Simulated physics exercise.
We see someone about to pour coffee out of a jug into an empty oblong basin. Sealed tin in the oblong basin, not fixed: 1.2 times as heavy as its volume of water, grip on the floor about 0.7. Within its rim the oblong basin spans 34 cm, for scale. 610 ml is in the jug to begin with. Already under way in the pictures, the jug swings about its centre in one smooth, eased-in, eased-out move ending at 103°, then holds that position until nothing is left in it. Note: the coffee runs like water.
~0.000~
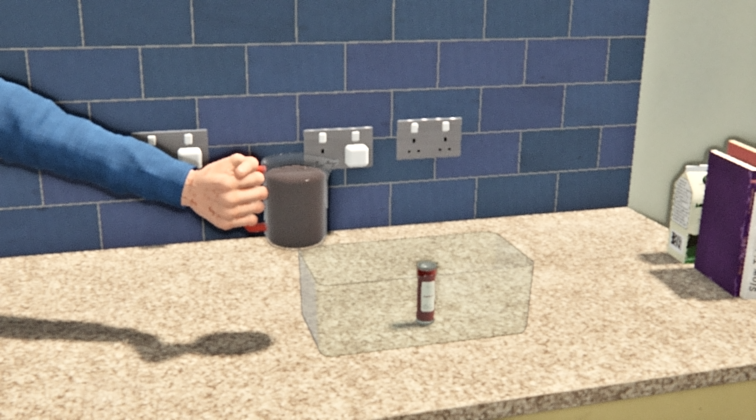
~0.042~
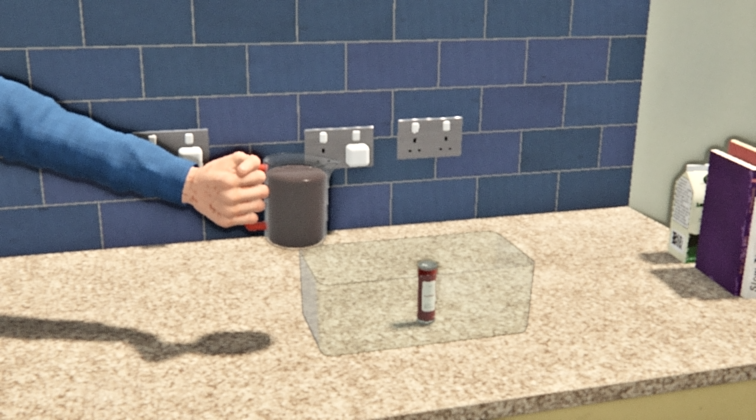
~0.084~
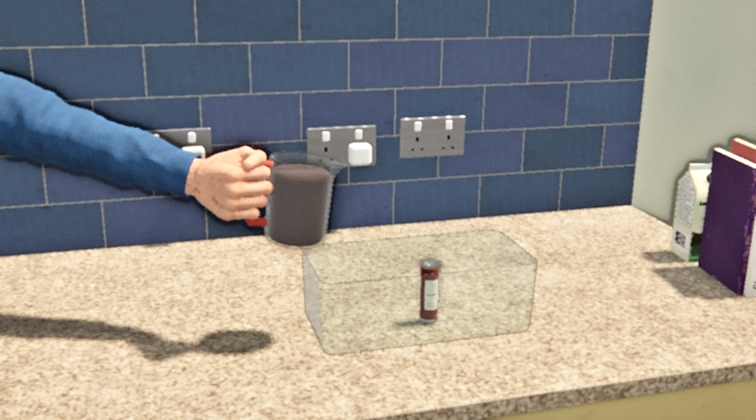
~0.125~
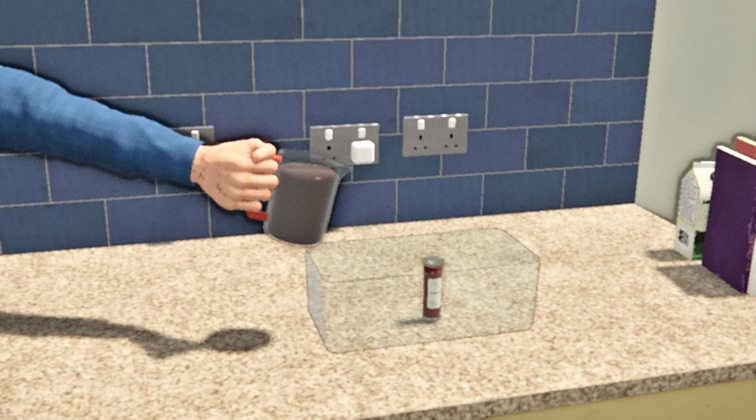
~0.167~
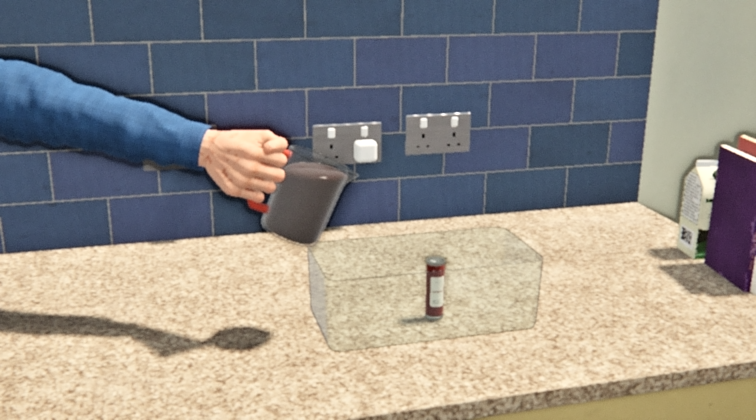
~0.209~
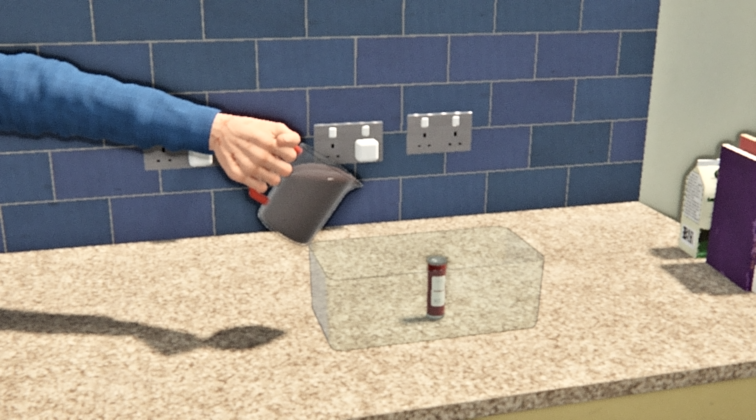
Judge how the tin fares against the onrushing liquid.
It stays on its base.
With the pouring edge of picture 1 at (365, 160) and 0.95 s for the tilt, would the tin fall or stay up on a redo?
After that, the tin stays vertical.
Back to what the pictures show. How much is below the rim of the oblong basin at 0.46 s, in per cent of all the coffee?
Fraction in basin: Approx. 22%.
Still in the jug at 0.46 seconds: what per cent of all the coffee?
I'd estimate some 60 % remains.
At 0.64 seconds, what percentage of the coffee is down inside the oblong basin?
Close to 68 in a hundred.
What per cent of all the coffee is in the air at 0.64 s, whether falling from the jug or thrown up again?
Near 12 per cent, I'd say.
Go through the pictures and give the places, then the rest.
In the first frame, it leans 0°; its right rim is at (339, 160); the coffee meets the walls at (264, 175) and (325, 171); the oblong basin's rim runs from (307, 267) to (515, 248); the tin's top is at (427, 268).
In the second frame, it leans 2°; its right rim is at (340, 160); the coffee meets the walls at (266, 174) and (326, 171).
In the third frame, it leans 6°; its right rim is at (346, 163); the coffee meets the walls at (271, 171) and (331, 171).
In the fourth frame, it leans 14°; its right rim is at (353, 167); the coffee meets the walls at (277, 170) and (338, 171).
In the fifth frame, it leans 23°; its right rim is at (359, 174); the coffee meets the walls at (278, 180) and (346, 171).
In the sixth frame, it leans 35°; its right rim is at (363, 184); the coffee meets the walls at (274, 186) and (355, 175).
Then, 0.46 s in, the tilt is 98° and 60 per cent is still to pour; the tin stands where it began.
Then, 0.64 s in, the tilt is 103° and 20 per cent is still to pour; the tin stands where it began.
Then, 0.82 s in, the tilt is 103° and 5 per cent is still to pour; the tin stands where it began.
Then, 1.03 s in, the tilt is 103° and 1 per cent is still to pour; the tin stands where it began.
Finally, the tin stands where it began.
